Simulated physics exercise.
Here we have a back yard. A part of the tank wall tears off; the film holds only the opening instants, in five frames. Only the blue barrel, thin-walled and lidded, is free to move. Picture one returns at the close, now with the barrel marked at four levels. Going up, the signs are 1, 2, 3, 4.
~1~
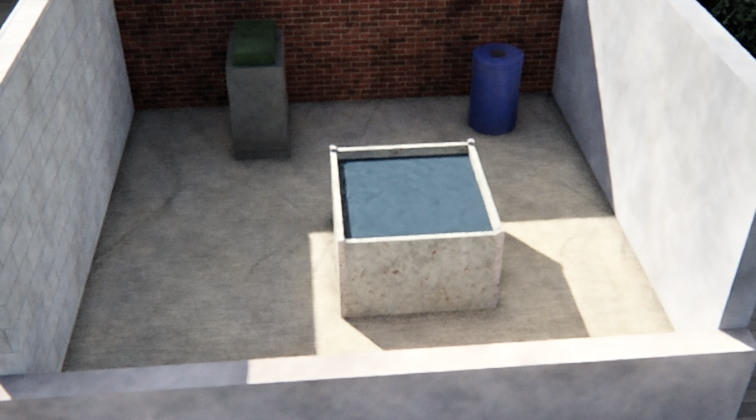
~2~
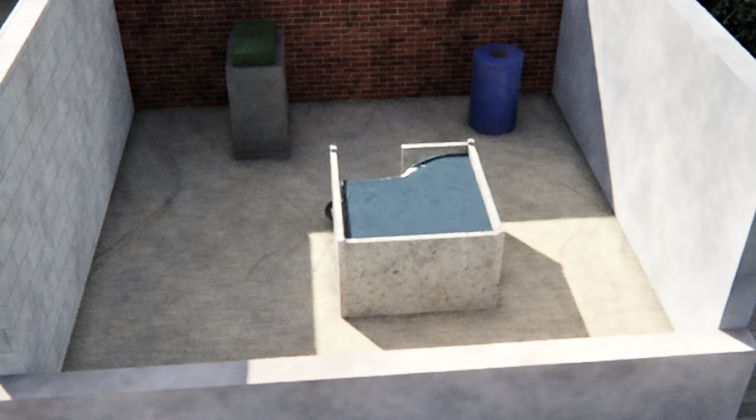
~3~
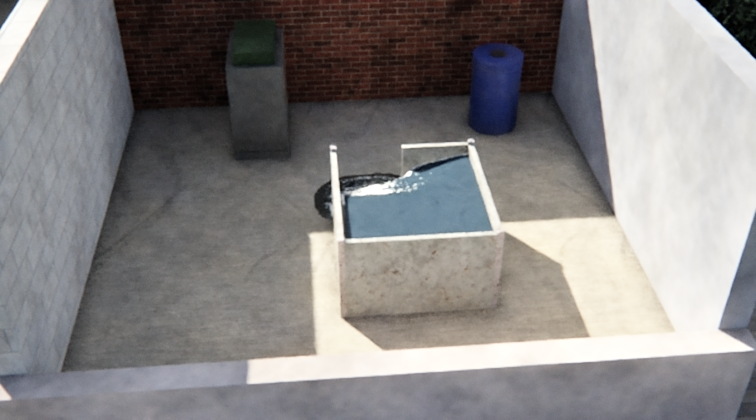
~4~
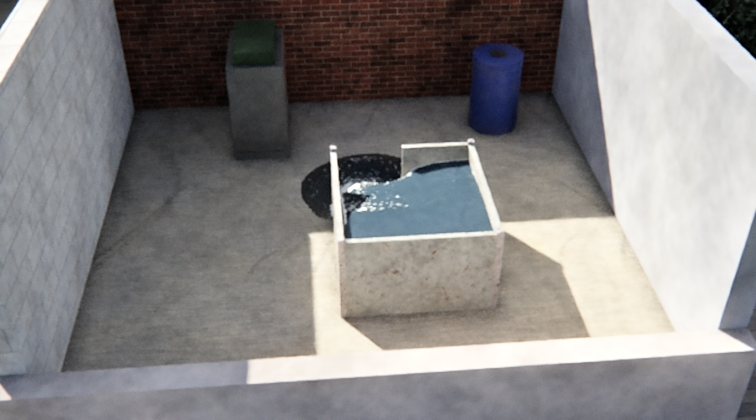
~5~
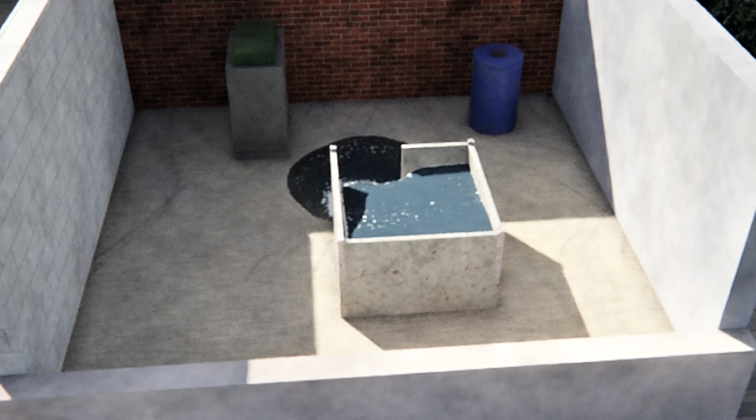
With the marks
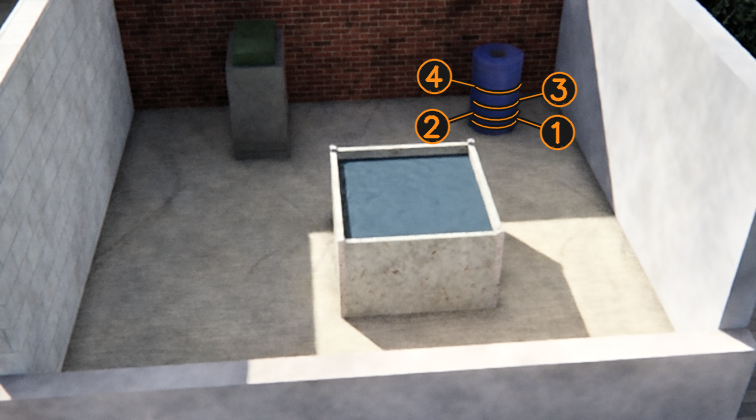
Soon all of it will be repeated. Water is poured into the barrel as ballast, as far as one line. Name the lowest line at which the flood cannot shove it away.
Line 2 just does it.
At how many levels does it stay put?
Three of the four.
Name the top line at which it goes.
That is line 1.
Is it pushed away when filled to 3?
No, not at all.
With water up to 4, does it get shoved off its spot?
No.
On the marked copy, 1 at (497, 127); 2 at (498, 119); 3 at (499, 108); 4 at (501, 92); from the bottom up 1, 2, 3, 4.
If 1 is chosen, it is pushed about twice its own width away.
If 2 is chosen, it does not move.
If 3 is chosen, it does not move.
If 4 is chosen, it does not move.
